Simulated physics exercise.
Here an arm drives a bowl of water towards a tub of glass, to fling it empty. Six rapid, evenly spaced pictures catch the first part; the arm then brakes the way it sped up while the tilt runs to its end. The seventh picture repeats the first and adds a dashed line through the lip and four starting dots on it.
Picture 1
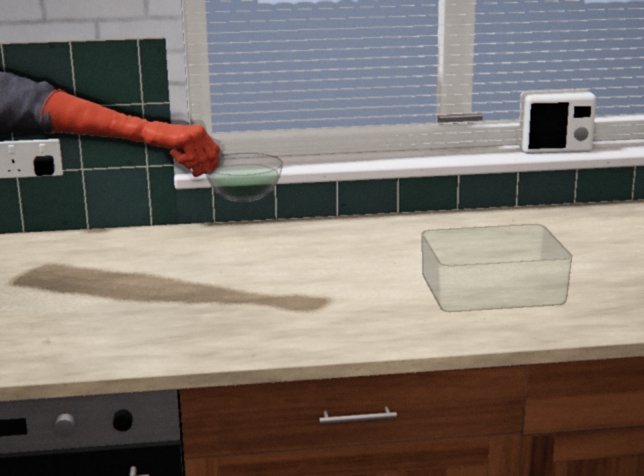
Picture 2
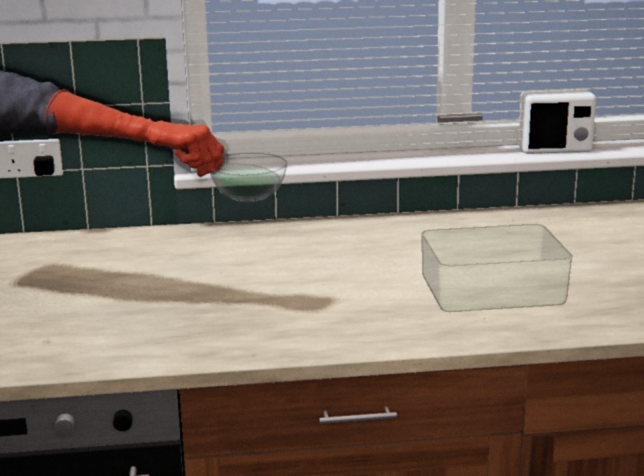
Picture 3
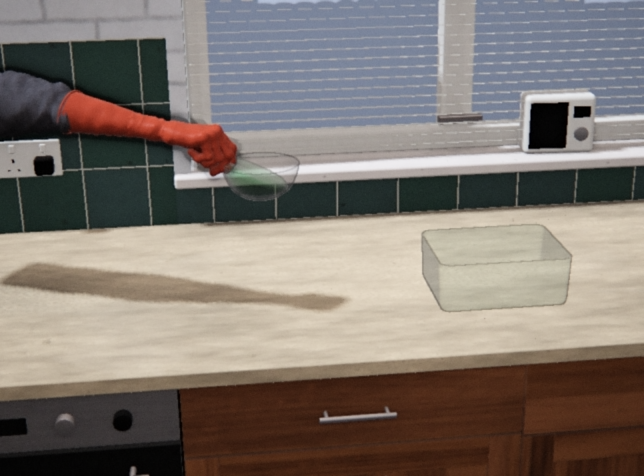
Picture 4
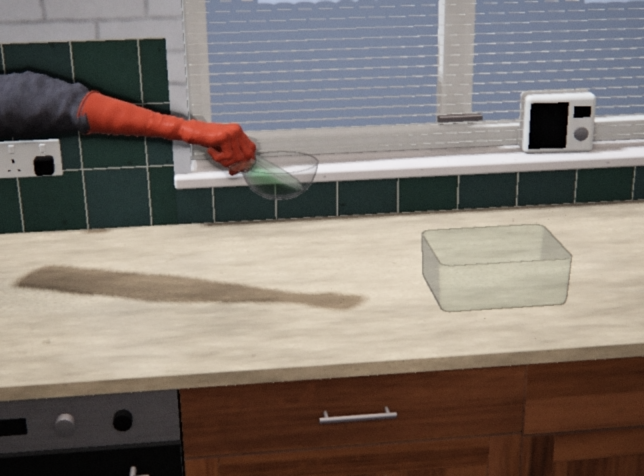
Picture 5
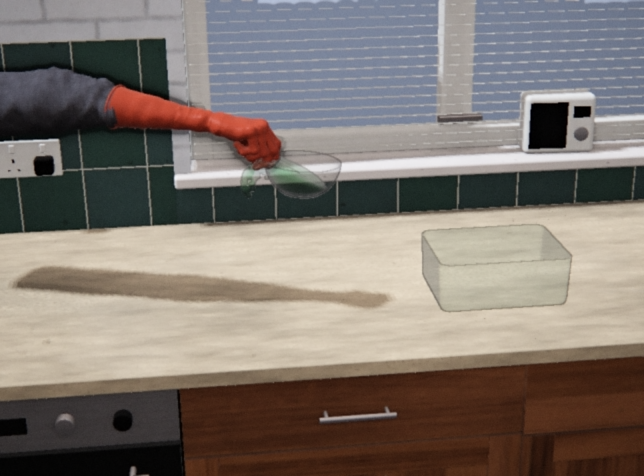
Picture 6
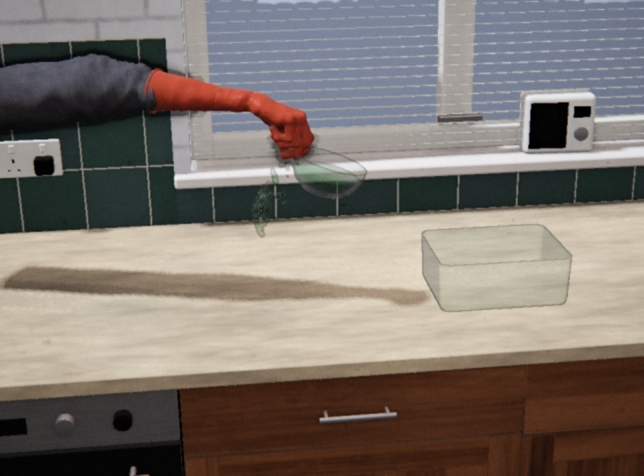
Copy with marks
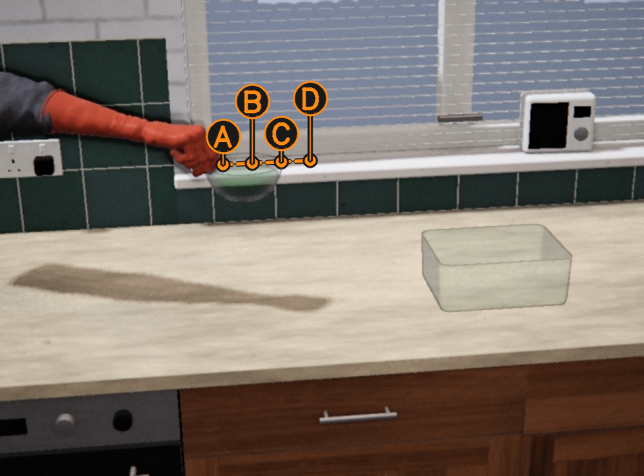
An arm in a dark sleeve and a red glove holds a clear bowl of greenish water at the left of a kitchen, seen from in front of and slightly above a pale worktop. A clear rectangular tub sits at right, below a white-framed window, dark green tiles and a small white device. The arm carries the bowl rightward, water slops over its left rim and drops, and the bowl tilts slightly.
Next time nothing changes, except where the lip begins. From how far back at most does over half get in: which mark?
Place B just does it.
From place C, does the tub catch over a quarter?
Yes.
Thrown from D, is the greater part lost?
No, not at all.
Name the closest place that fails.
That would be A.
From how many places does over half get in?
Three.
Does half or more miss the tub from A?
Yes, that goes wrong.
On the marked copy, A at (223, 164); B at (252, 163); C at (281, 161); D at (310, 160).
With A, about 28 % lands in the tub, 65 % falls short and 7 % goes beside or beyond.
With B, about 61 % lands in the tub, 27 % falls short and 11 % goes beside or beyond.
With C, about 64 % lands in the tub, 16 % falls short and 20 % goes beside or beyond.
With D, about 74 % lands in the tub, 19 % falls short and 7 % goes beside or beyond.
